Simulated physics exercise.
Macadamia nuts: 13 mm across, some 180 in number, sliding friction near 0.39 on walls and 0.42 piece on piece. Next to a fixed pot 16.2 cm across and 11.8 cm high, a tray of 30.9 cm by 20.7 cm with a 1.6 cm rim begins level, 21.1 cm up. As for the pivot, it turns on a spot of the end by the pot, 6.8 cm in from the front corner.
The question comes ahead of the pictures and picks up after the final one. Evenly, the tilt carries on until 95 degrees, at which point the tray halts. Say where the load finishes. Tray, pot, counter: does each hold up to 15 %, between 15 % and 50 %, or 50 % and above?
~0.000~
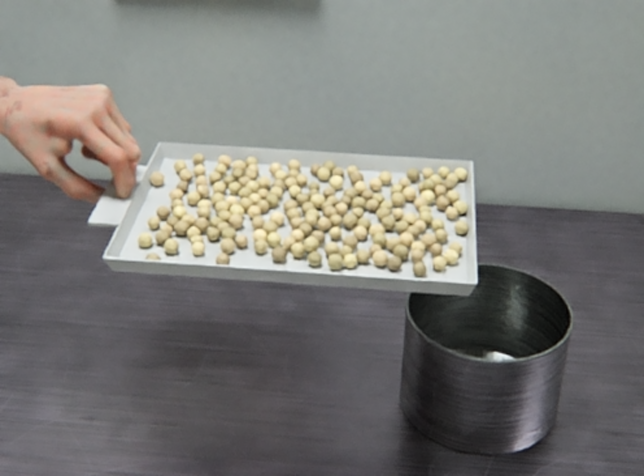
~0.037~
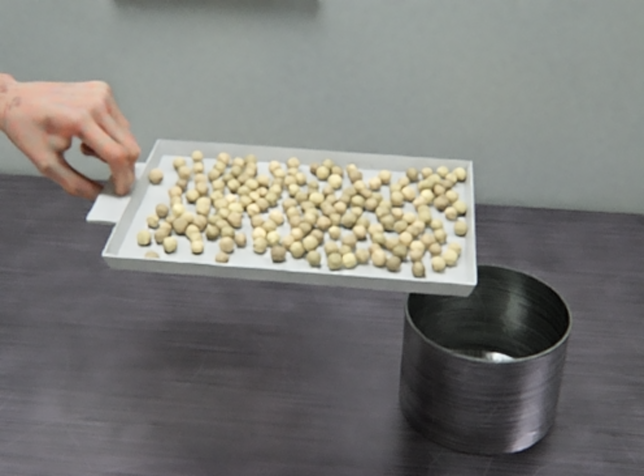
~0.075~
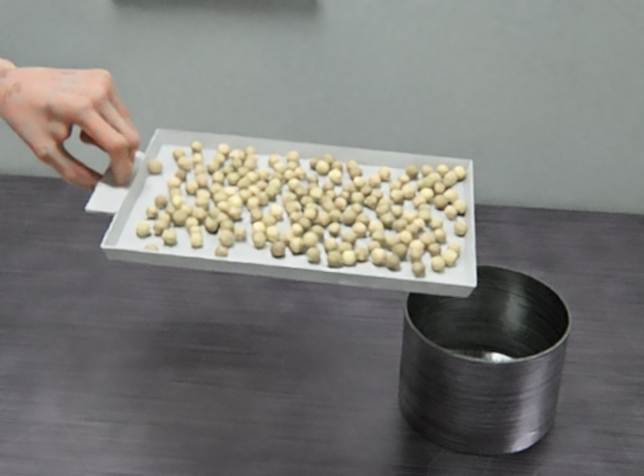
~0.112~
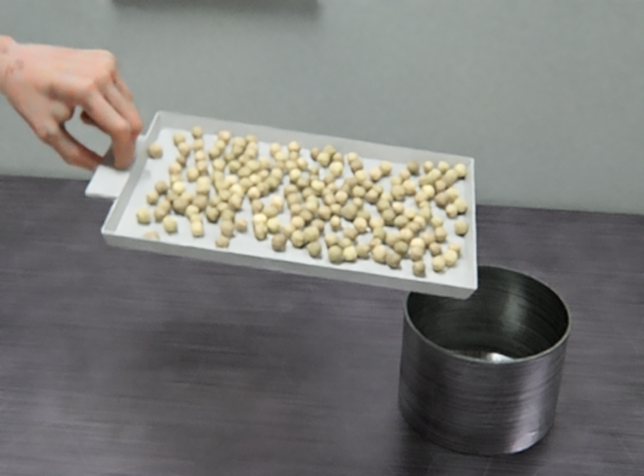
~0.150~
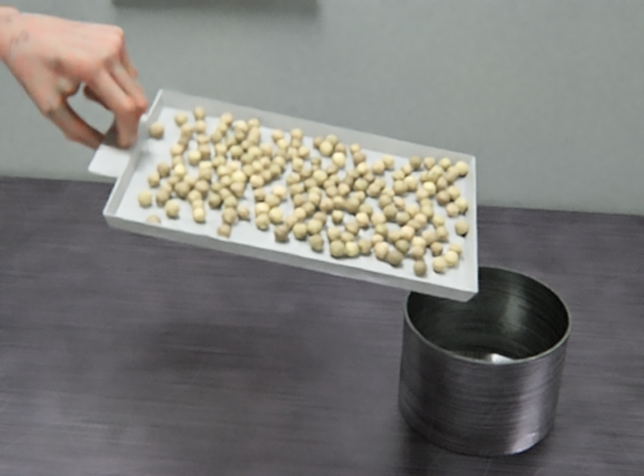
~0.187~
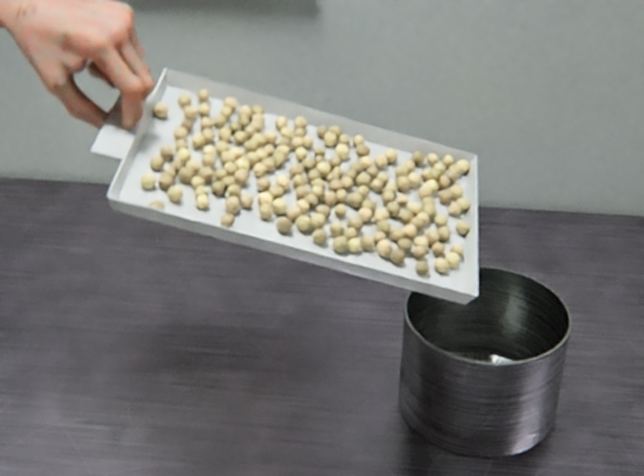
Tray: Up to 15 %; pot: Between 15 % and 50 %; counter: 50 % and above.
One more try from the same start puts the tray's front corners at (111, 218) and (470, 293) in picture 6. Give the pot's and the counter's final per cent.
That works out as pot 5 and counter 95.
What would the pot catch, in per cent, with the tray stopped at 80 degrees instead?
In that case it comes to about 30 in a hundred.
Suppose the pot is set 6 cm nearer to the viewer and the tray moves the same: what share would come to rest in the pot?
I'd say some 75 per cent would end up there.
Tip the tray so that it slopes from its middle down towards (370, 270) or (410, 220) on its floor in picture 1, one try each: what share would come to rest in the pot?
Roughly 0 % for the first direction, roughly 60 % for the second.
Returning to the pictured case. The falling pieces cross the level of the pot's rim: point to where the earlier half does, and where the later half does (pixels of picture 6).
Early half: About (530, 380); late half: (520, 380).
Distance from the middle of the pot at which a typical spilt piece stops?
Some 24 cm, give or take.
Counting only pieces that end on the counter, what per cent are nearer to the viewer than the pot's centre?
About 100 per cent.
After 0.52 s, tilt 54 degrees; the tray holds 100 %, the pot 0 %.
After 0.74 s, tilt 81 degrees; the tray holds 50 %, the pot 5 %.
Then, at 1.07 s, tilt 95 degrees; the tray holds 0 %, the pot 30 %.
In the end, at 2.0 s, tray 0 %, pot 30 %, counter 70 %.
